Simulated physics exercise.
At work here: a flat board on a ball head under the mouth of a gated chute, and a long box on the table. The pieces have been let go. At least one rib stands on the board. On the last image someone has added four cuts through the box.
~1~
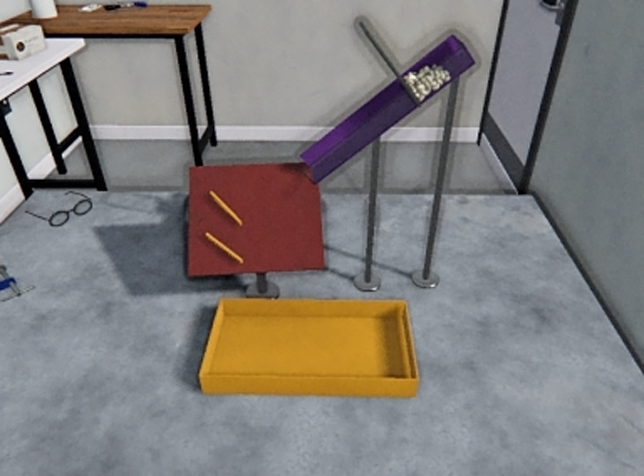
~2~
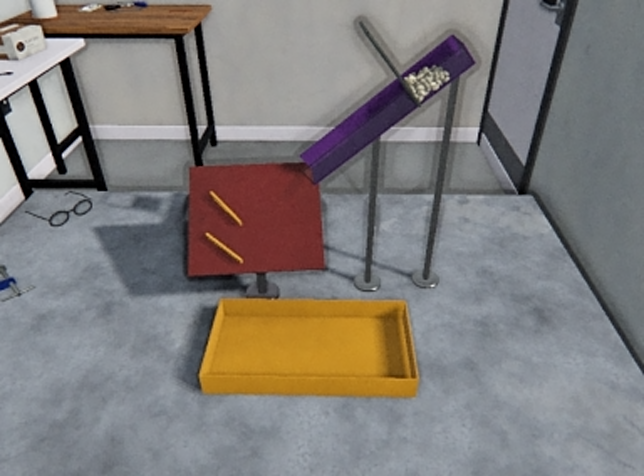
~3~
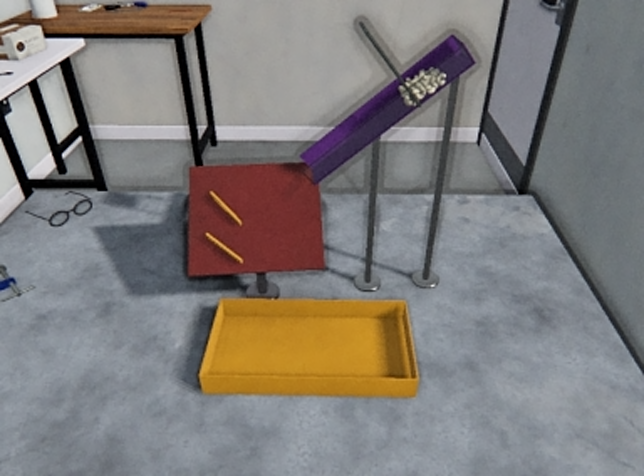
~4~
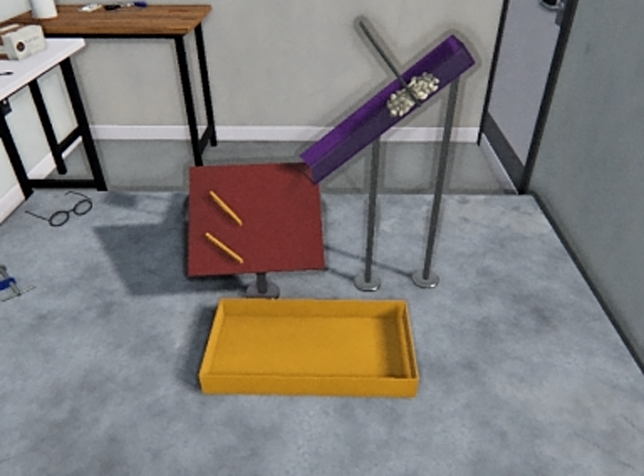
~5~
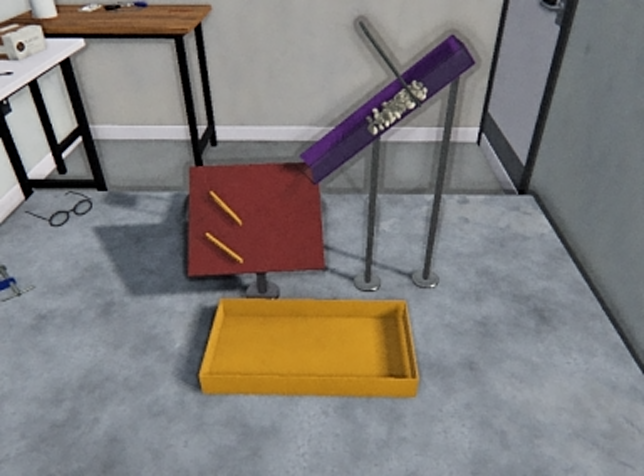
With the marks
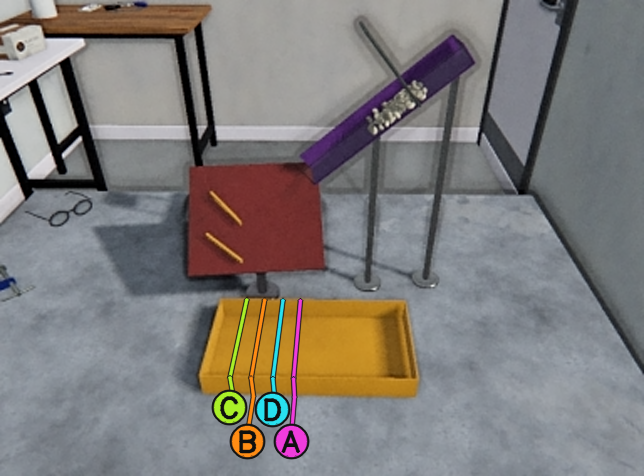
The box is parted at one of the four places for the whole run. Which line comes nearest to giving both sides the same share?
Choose B.
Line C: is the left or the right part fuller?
Right.
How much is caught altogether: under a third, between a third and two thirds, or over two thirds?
It is over two thirds.
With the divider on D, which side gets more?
Left.
On the marked copy, line A crosses the front rim at (293, 377); line B crosses the front rim at (251, 377); line C crosses the front rim at (230, 376); line D crosses the front rim at (273, 377).
With A, of what is caught, nearly all on the left of the divider, a stray few on the right.
With B, of what is caught, about half on the left of the divider, about half on the right.
With C, of what is caught, a small part on the left of the divider, most on the right.
With D, of what is caught, nearly all on the left of the divider, a small part on the right.
